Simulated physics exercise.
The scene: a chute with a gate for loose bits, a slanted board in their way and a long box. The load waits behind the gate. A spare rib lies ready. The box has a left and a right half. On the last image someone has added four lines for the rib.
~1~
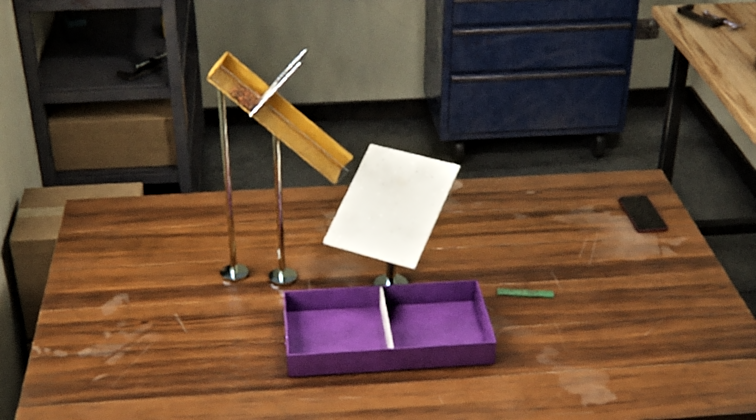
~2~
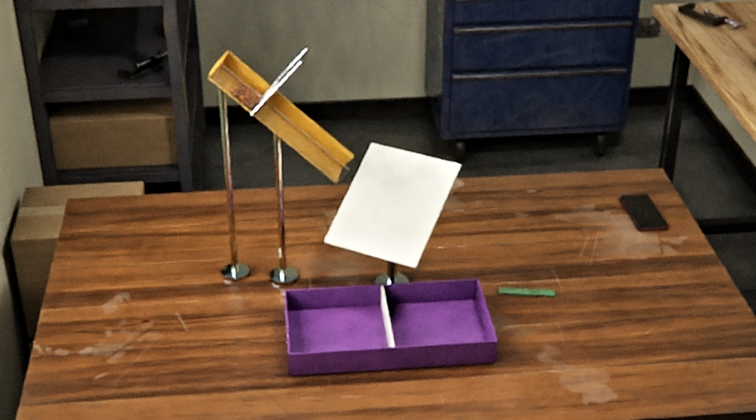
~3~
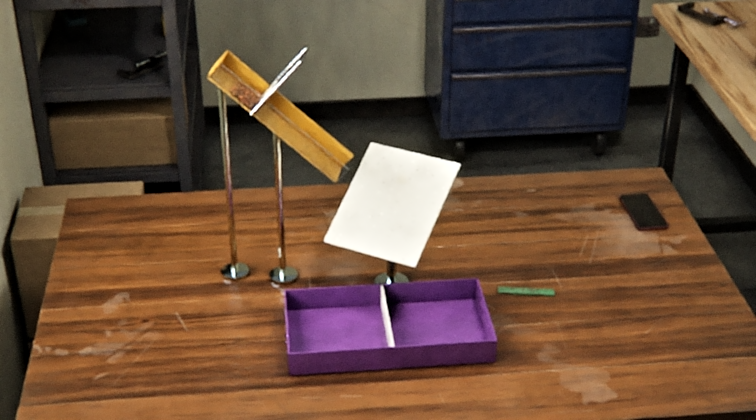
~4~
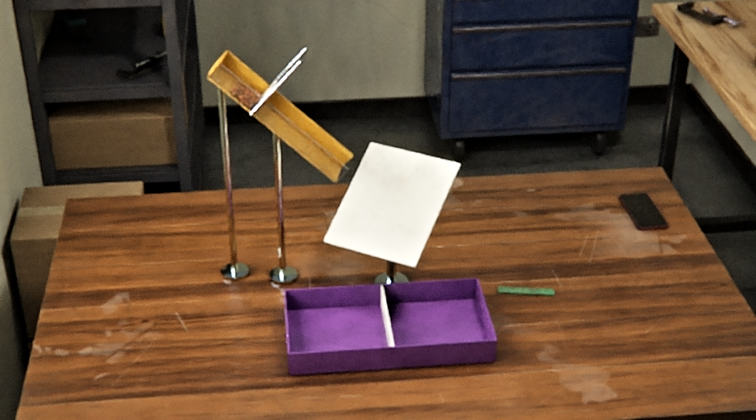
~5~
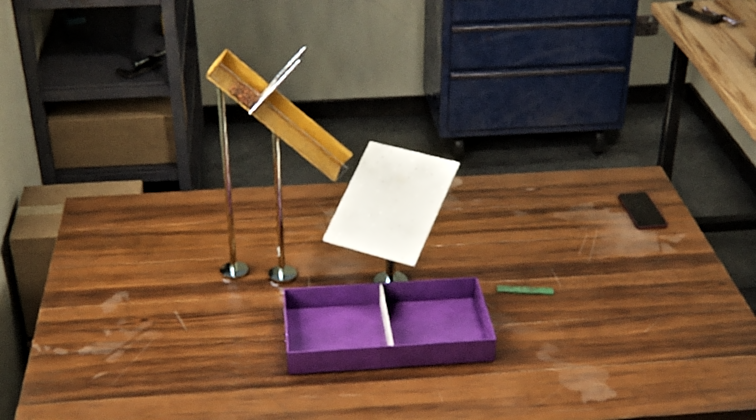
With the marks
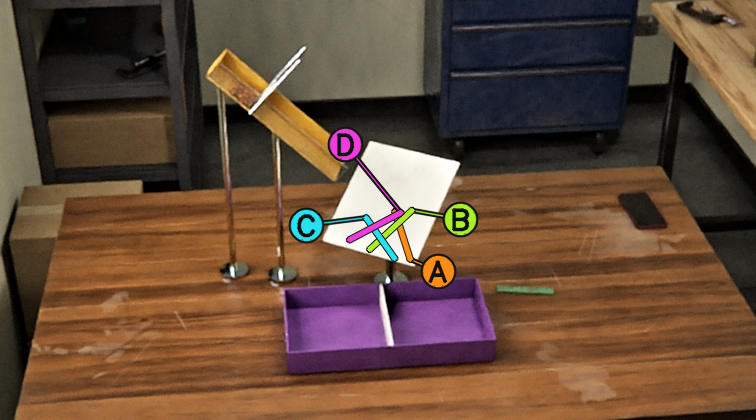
In this clip, a yellow chute holding small reddish-brown bits behind a gate slopes toward a tilted white board, with a divided purple box and a green strip nearby on a wooden table; nothing visibly moves.
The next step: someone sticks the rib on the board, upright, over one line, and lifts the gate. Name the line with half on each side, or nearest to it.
The answer is line A.
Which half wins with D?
Left.
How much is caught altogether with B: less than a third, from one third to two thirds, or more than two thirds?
It is more than two thirds.
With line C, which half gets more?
More lands on the right.
On the marked copy, line A from (394, 211) to (410, 259); line B from (412, 210) to (369, 249); line C from (366, 217) to (394, 258); line D from (400, 212) to (349, 239).
Choosing A, of what is caught, about a third in the left half, about two thirds in the right.
Choosing B, of what is caught, nearly all in the left half, a small part in the right.
Choosing C, of what is caught, a small part in the left half, nearly all in the right.
Choosing D, of what is caught, most in the left half, a small part in the right.
